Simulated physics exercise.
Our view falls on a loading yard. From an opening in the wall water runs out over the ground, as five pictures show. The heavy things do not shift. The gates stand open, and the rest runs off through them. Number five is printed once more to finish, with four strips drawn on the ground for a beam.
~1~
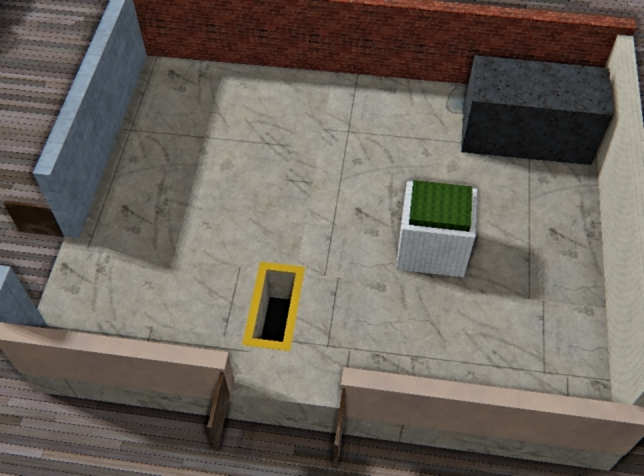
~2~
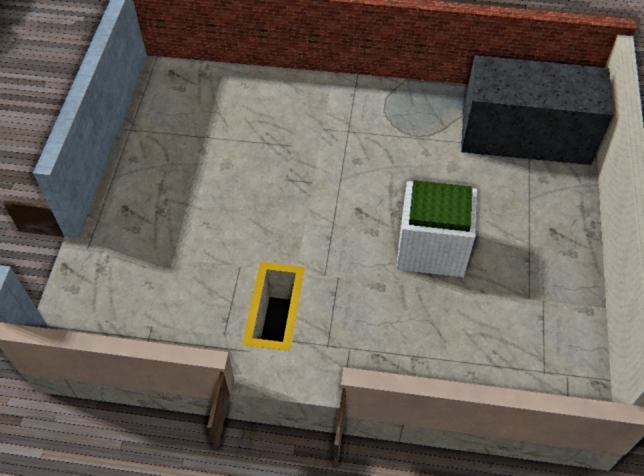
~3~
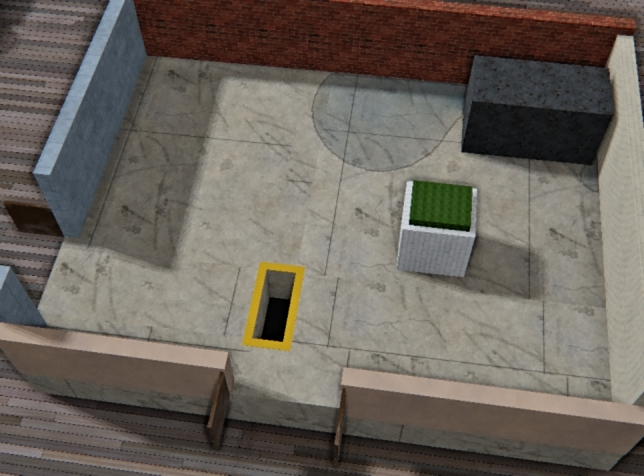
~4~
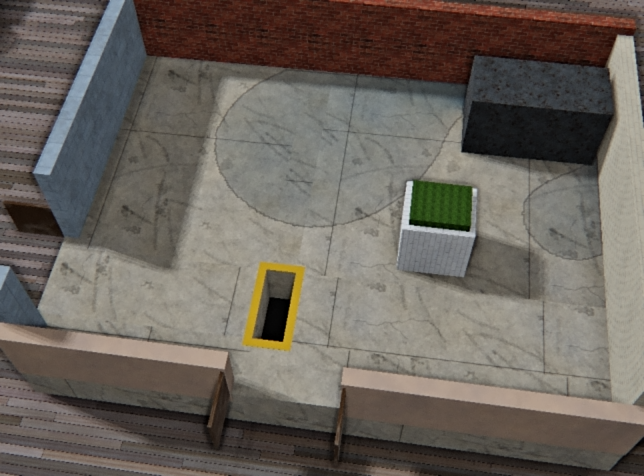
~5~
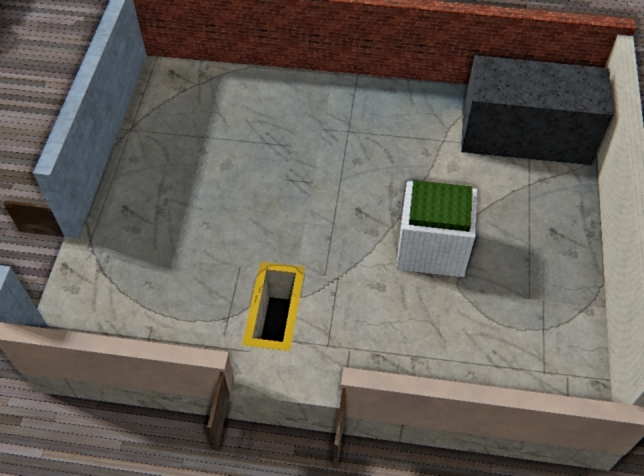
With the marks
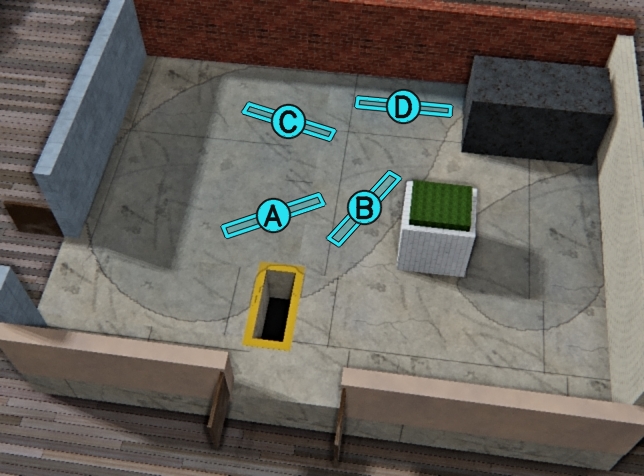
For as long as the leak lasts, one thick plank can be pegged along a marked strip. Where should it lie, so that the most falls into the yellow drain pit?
Go for C.
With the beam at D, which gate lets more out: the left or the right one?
The left one.
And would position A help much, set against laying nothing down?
No, it changes little.
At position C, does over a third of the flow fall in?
No.
On the marked copy, A from (225, 231) to (321, 199); B from (333, 241) to (394, 175); C from (246, 108) to (331, 134); D from (357, 102) to (450, 110).
With A, about 13 % of the stream goes into the yellow drain pit, about 87 % out by the gates.
With B, about 13 % of the stream goes into the yellow drain pit, about 87 % out by the gates.
With C, about 19 % of the stream goes into the yellow drain pit, about 81 % out by the gates.
With D, about 14 % of the stream goes into the yellow drain pit, about 85 % out by the gates.
